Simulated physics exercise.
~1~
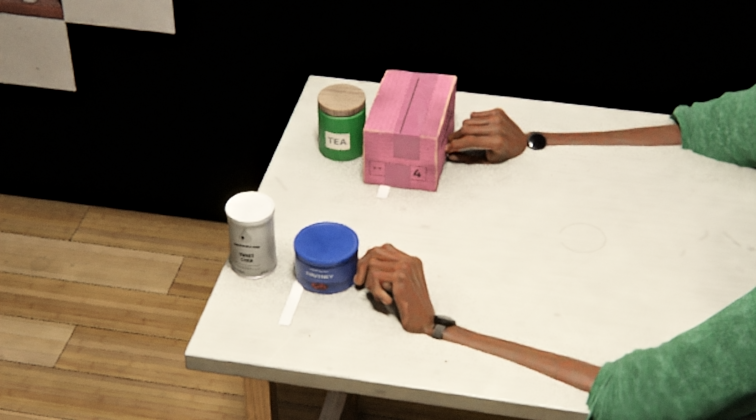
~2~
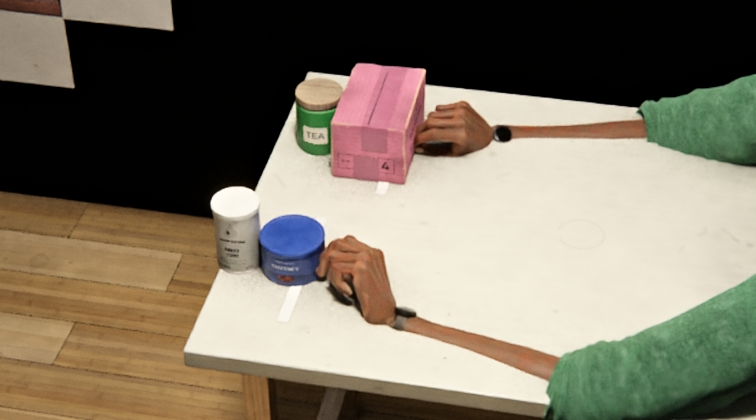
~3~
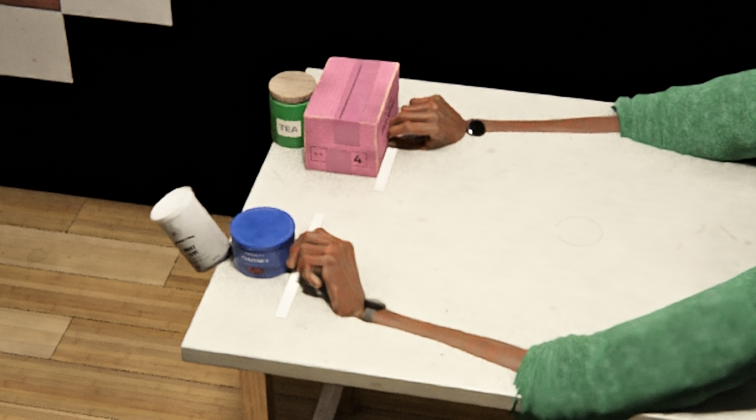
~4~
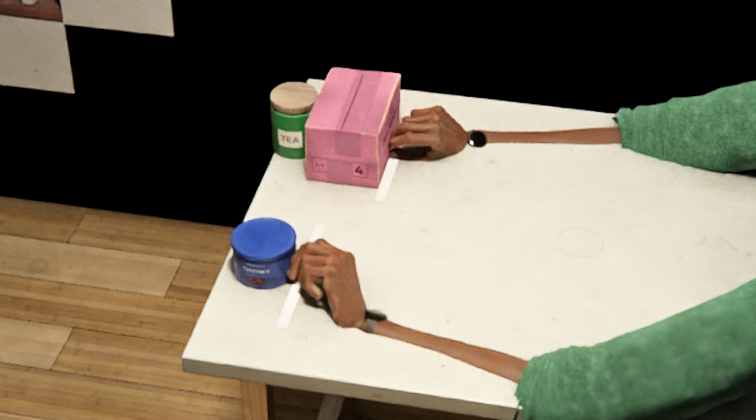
In this clip, two hands push a blue tub and a pink box left across a white table, moving a white tin and a green jar toward the edge. The white tin tips and falls off, while the green jar stays upright on the table beside the box.
